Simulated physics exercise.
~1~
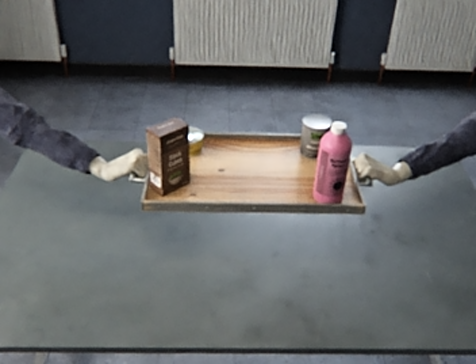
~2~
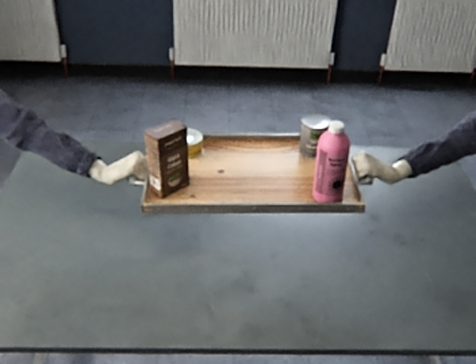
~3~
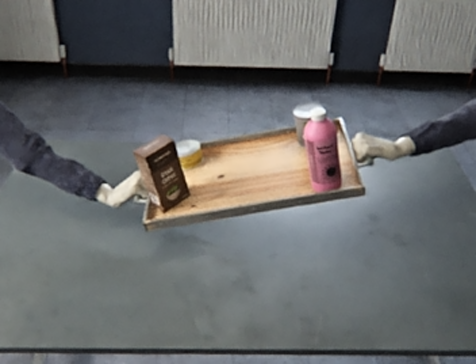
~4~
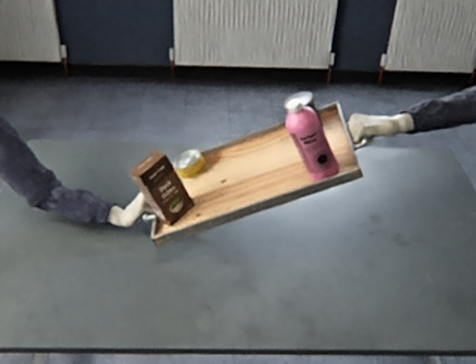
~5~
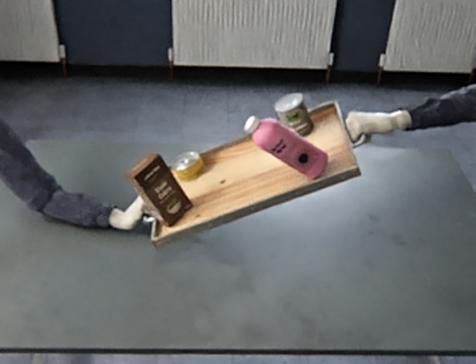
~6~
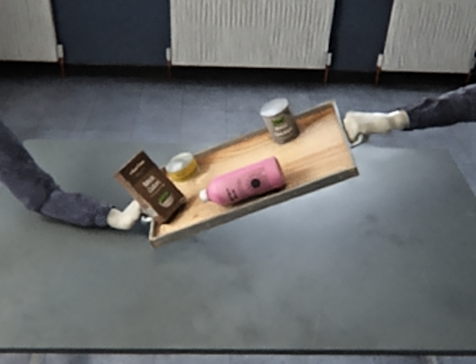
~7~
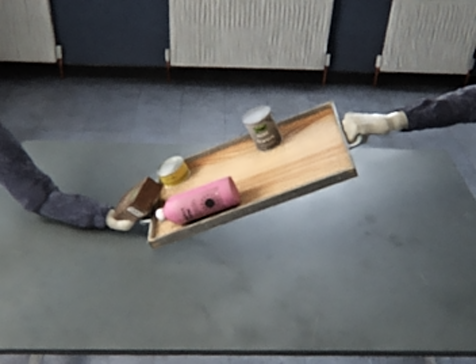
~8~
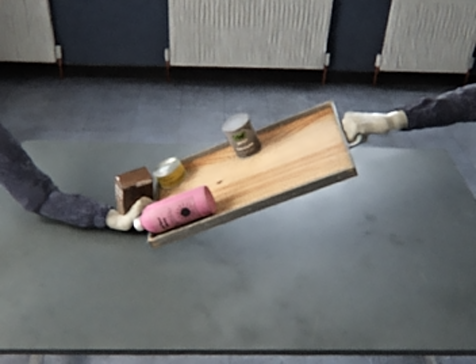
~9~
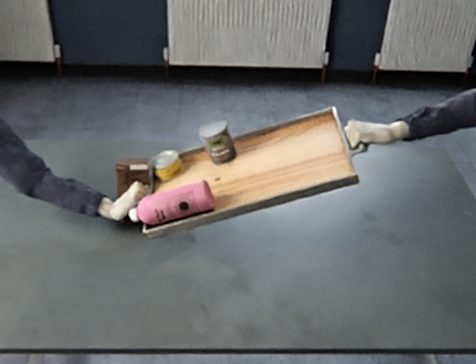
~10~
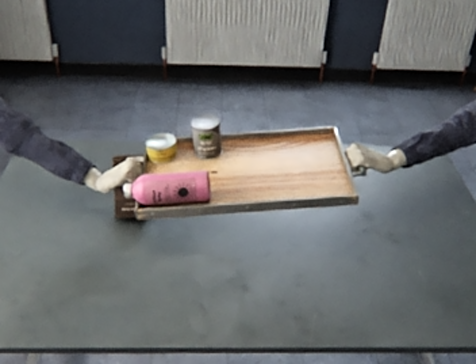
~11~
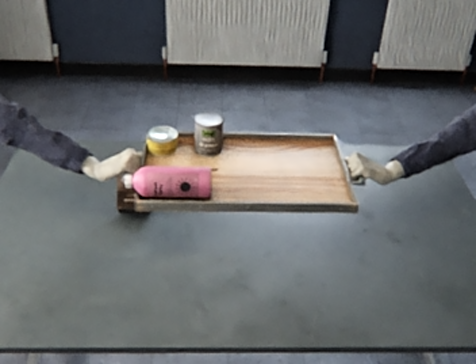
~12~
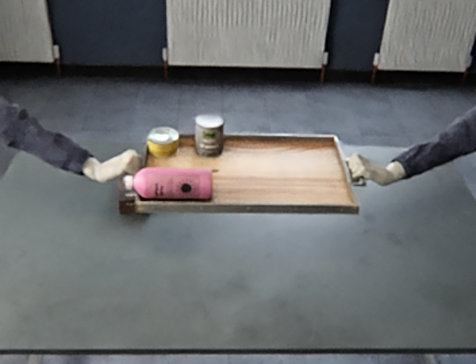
The footage shows two gloved hands tilting a wooden tray down to the left, so a pink bottle topples and slides left, a grey tin and yellow tub shift left, and a brown packet tips off the left end before the tray is levelled with the other three aboard.
